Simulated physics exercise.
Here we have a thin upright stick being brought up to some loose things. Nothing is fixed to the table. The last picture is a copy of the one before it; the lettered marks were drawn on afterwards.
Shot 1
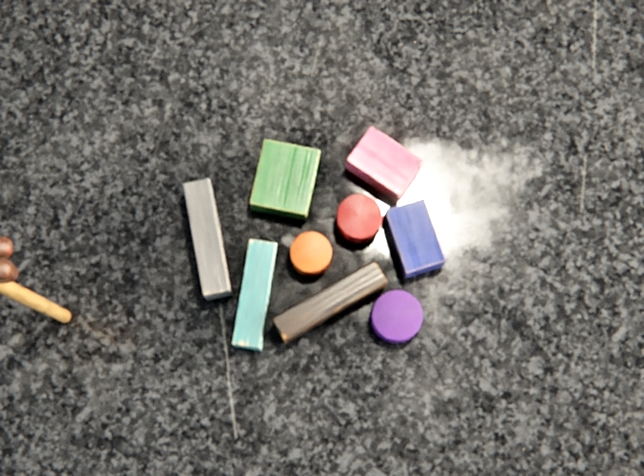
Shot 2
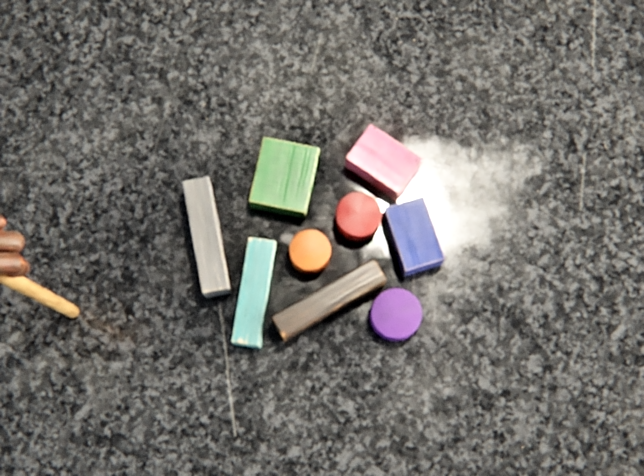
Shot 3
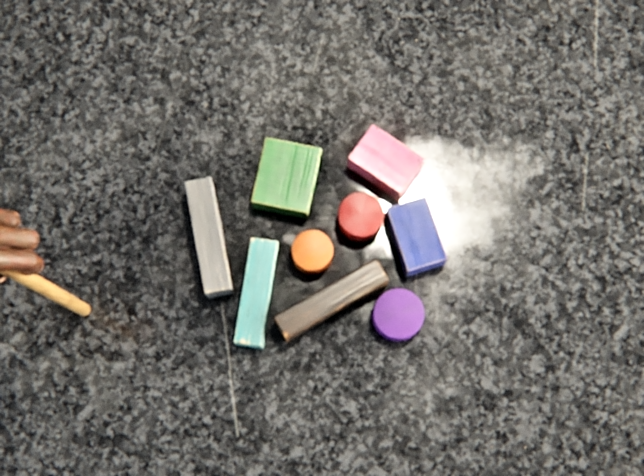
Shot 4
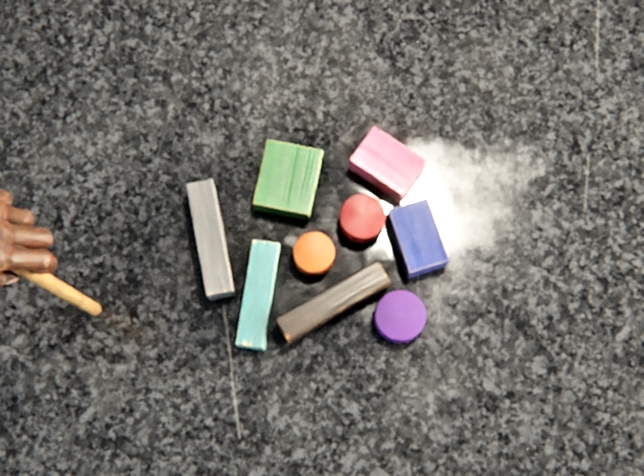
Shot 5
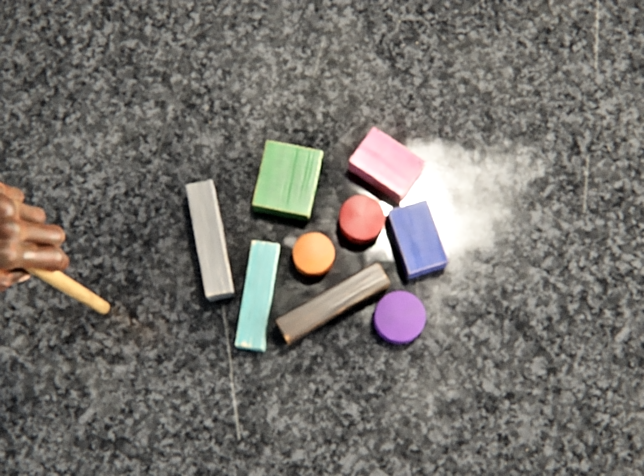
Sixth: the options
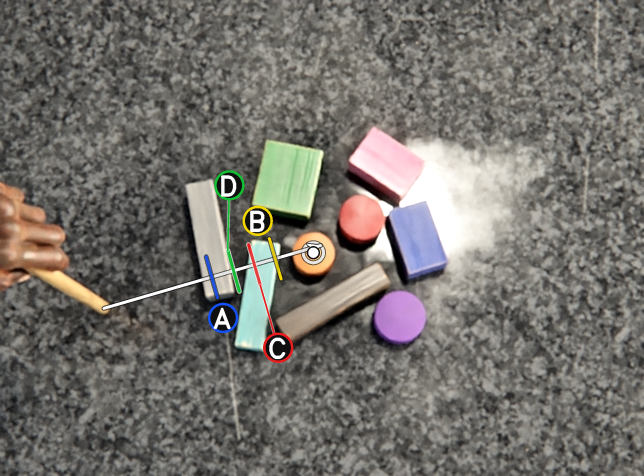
A hand holding a thin, light-coloured stick edges in from the left across a speckled dark surface, more of its fingers coming into view as the stick's tip shifts slightly rightward. The loose coloured blocks, bars and round tins, clustered beside a white patch, stay where they are.
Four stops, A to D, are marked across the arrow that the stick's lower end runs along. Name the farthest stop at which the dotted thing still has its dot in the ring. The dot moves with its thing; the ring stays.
The farthest safe stop is A.
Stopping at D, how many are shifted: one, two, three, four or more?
In all, three.
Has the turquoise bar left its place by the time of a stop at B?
Yes.
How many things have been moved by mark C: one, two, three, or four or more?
It has moved three.
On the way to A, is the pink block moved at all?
No.
On the copy, A at (212, 277); B at (275, 259); C at (254, 264); D at (234, 271); the arrow from (104, 308) to (320, 246); the white dot at (313, 252).
On A. First, foot of the stick (144, 297).
Then, foot of the stick (183, 286).
Finally, foot of the stick (212, 277); grey bar (218, 238); turquoise bar (264, 296); the dot is still in its ring.
By contrast, B shifts the dotted thing to (338, 263); C shifts the dotted thing to (337, 263); D shifts the dotted thing to (335, 262).
